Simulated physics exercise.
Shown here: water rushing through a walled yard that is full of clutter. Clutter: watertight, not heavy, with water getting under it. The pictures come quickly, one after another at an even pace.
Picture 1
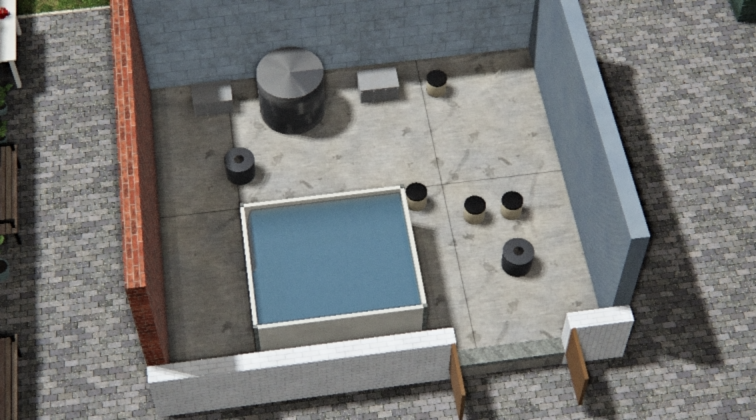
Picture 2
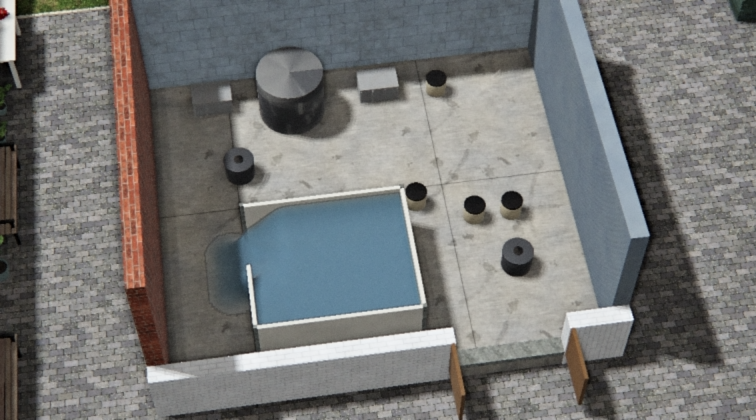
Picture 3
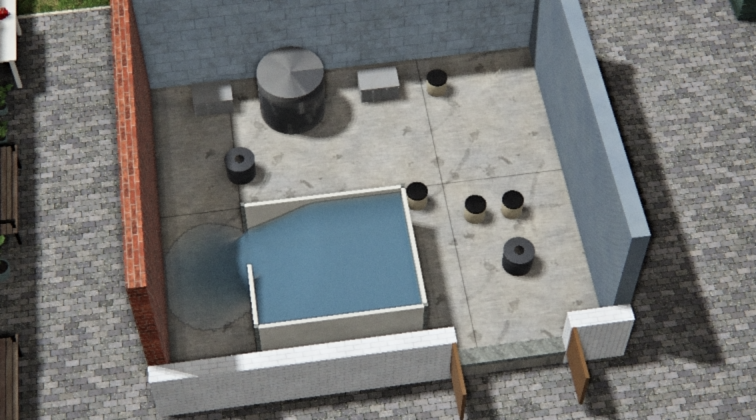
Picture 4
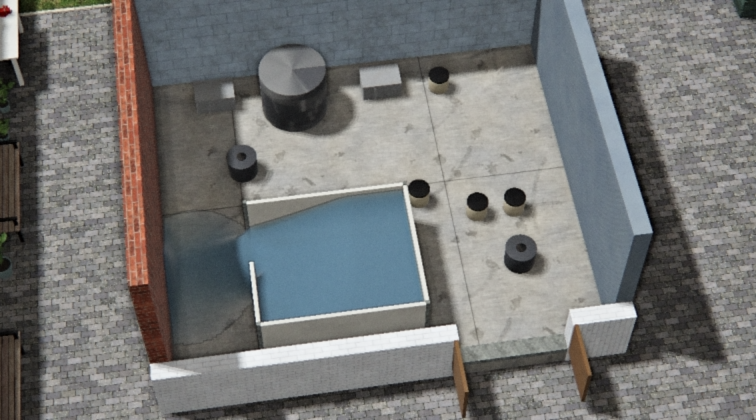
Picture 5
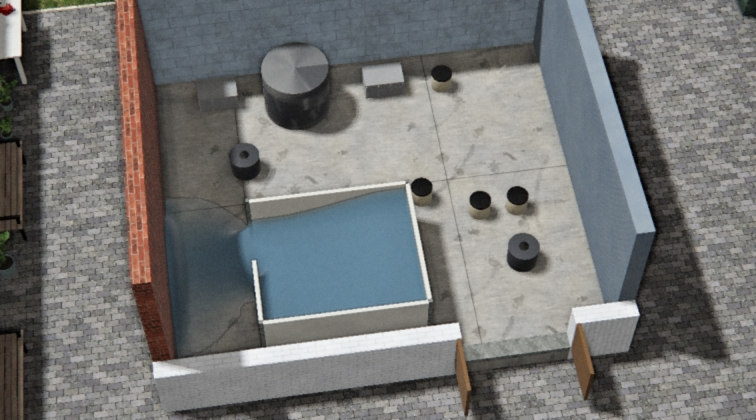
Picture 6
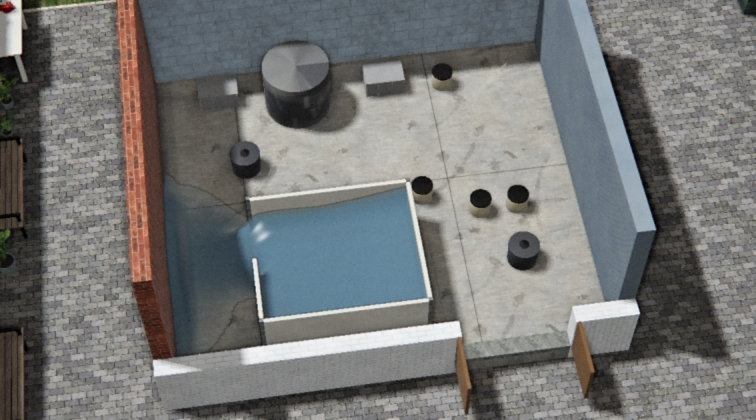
Blue water pours out through an opening in the left side of a square, pale-walled pool and spreads across the paved floor to the red brick wall, while the dark drums, small pots and grey blocks around the yard stay put.
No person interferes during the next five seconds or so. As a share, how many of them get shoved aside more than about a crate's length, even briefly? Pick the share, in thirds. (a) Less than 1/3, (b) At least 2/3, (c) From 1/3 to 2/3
c, from 1/3 to 2/3.
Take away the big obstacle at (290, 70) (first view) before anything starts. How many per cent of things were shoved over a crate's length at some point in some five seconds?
About 50%.
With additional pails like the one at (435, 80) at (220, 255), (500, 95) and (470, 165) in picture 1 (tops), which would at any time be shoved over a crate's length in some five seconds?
Here's how it goes: Sent far off, sent far off, and lastly never gets far.
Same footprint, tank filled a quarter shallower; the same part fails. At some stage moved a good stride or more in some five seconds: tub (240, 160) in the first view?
Answer: It went the full distance.
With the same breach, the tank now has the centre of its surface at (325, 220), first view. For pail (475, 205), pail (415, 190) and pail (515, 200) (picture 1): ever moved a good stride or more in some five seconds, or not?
In order: Remained close by, remained close by, remained close by.
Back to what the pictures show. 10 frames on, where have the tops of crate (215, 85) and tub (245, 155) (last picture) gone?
They should be roughly at (248, 61) and (276, 151).
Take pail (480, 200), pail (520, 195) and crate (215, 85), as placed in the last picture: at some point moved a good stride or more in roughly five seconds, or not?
In sequence: Fell short, fell short, covered the distance.
A moment on, 0 of 8 are well off their spots; 0 afloat.
Next, 1 of 8 are well off their spots; 1 afloat.
Later, 1 of 8 are well off their spots; 1 afloat.
In the end, 5 of 8 are well off their spots, and 5 have been at some point; 4 afloat.
